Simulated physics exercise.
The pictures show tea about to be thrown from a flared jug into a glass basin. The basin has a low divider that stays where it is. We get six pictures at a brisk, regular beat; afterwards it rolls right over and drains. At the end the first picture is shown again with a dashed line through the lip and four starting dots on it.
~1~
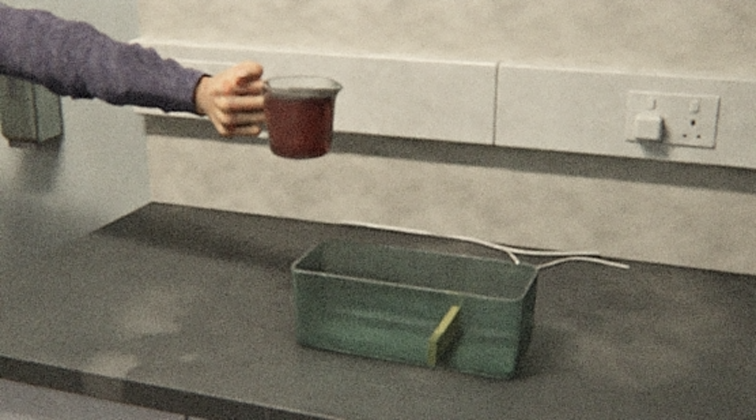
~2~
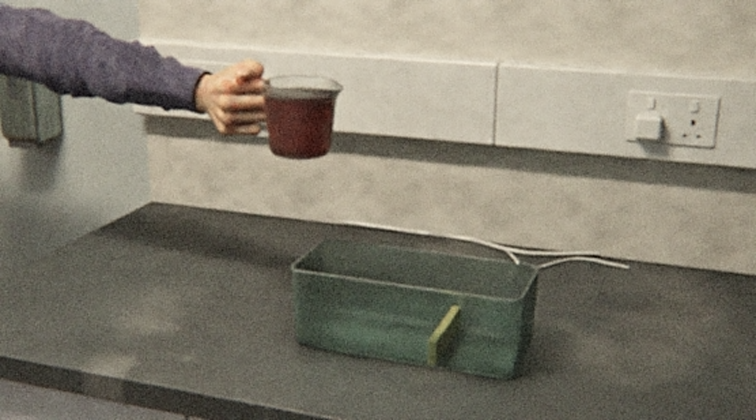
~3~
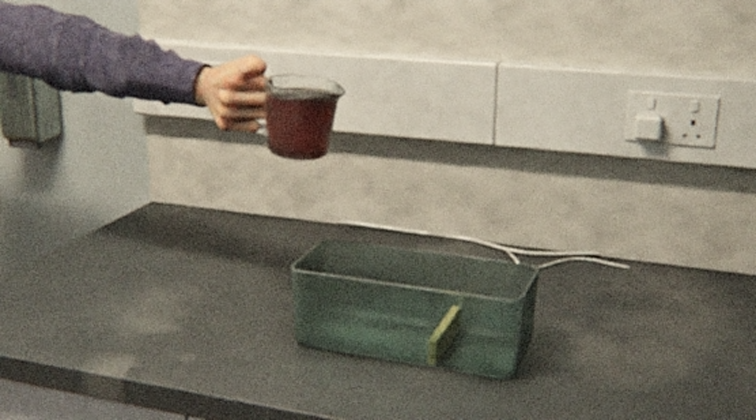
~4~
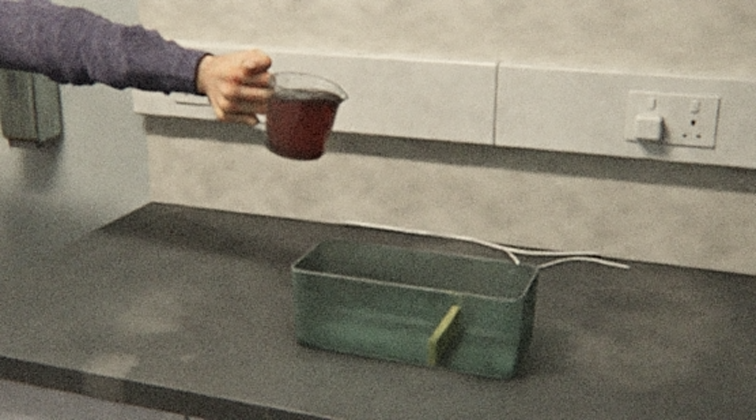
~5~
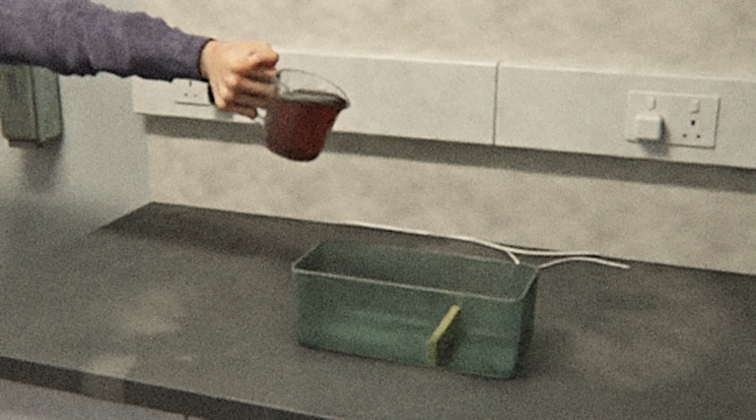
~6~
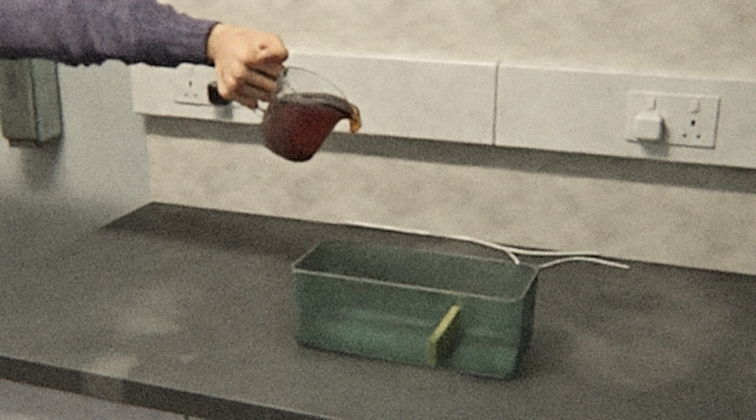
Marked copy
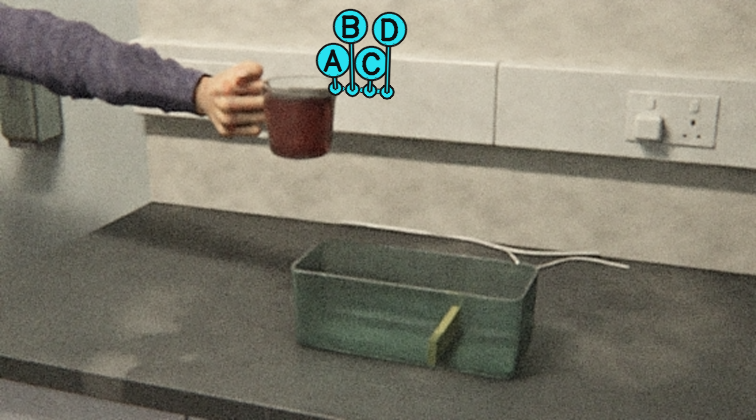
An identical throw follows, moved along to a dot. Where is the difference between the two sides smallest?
D.
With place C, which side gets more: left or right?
The left one.
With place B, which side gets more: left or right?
The left side.
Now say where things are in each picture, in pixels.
The first picture shows upright, lip at (341, 88); basin from (297, 341) to (517, 378); top of the wall at (445, 323); nothing has left yet.
The second picture shows upright, lip at (341, 89); nothing has left yet.
The third picture shows tipped about 5°, lip at (343, 93); nothing has left yet.
The fourth picture shows tipped about 12°, lip at (346, 98); nothing has left yet.
The fifth picture shows tipped about 20°, lip at (349, 106); nothing has left yet.
The sixth picture shows tipped about 31°, lip at (351, 116); tea is over the lip, down to (357, 130).
On the marked copy, A at (335, 88); B at (352, 89); C at (369, 90); D at (387, 92).
With A, about 86 % ends left of the wall and 12 % right of it.
With B, about 87 % ends left of the wall and 10 % right of it; 3 % is lost outside.
With C, about 88 % ends left of the wall and 8 % right of it; 5 % is lost outside.
With D, about 51 % ends left of the wall and 47 % right of it; 3 % is lost outside.
